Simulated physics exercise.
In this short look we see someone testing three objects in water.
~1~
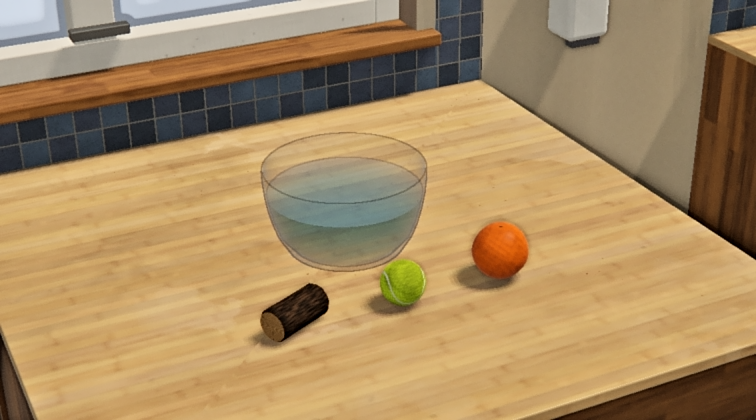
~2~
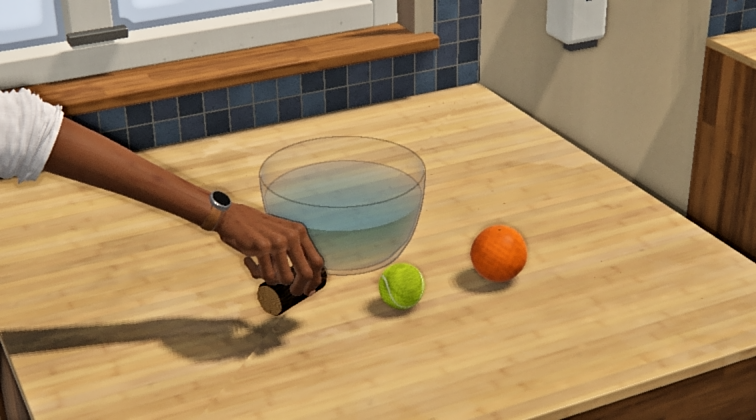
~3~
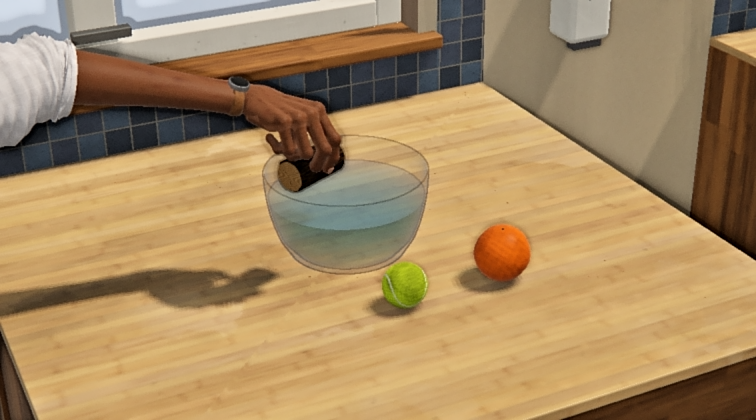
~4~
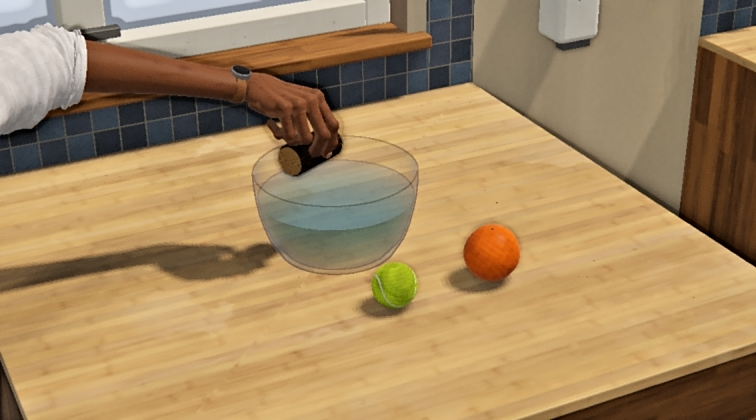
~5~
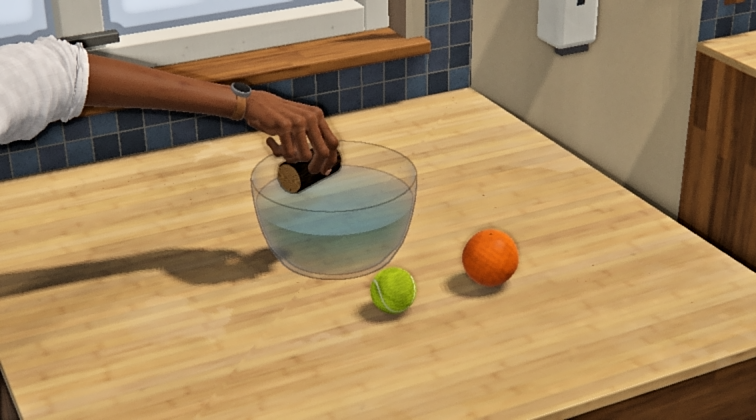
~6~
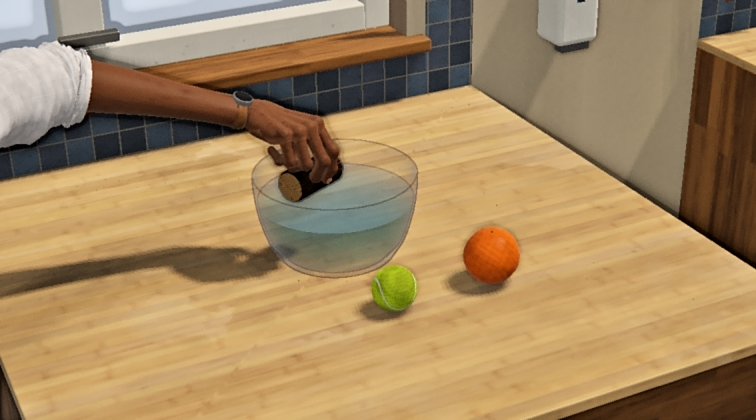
At first, a piece of branch, a tennis ball and an orange sit in a row on a wooden counter near a big clear bowl of water. A hand reaches in from the left, picks up the branch, carries it over the bowl and lowers it slightly toward the surface.
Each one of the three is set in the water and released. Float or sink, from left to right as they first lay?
Obs. - left is buoyant; middle is buoyant; right is buoyant.
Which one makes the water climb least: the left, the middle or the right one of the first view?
Note: The centre item.
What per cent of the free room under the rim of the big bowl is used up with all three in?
By my reckoning, 22 percent.
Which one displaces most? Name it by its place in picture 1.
The third item in the row.
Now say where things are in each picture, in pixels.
The row from the left; piece of branch (295, 312); tennis ball (403, 283); orange (500, 250), in the first frame.
A hand picks up the piece of branch; piece of branch (292, 286); orange (499, 254), in the second frame.
It is carried over; piece of branch (312, 165); tennis ball (405, 285), in the third frame.
It is above the big bowl; piece of branch (311, 150); orange (492, 253), in the fourth frame.
It comes down; piece of branch (310, 167); tennis ball (393, 291), in the fifth frame.
It is just over the surface; piece of branch (311, 176); tennis ball (395, 288); orange (491, 256), in the sixth frame.
Shortly, the piece of branch bobs at the top.
Then, the tennis ball bobs at the top.
At the finish, the orange bobs at the top; afloat, piece of branch, tennis ball and orange.
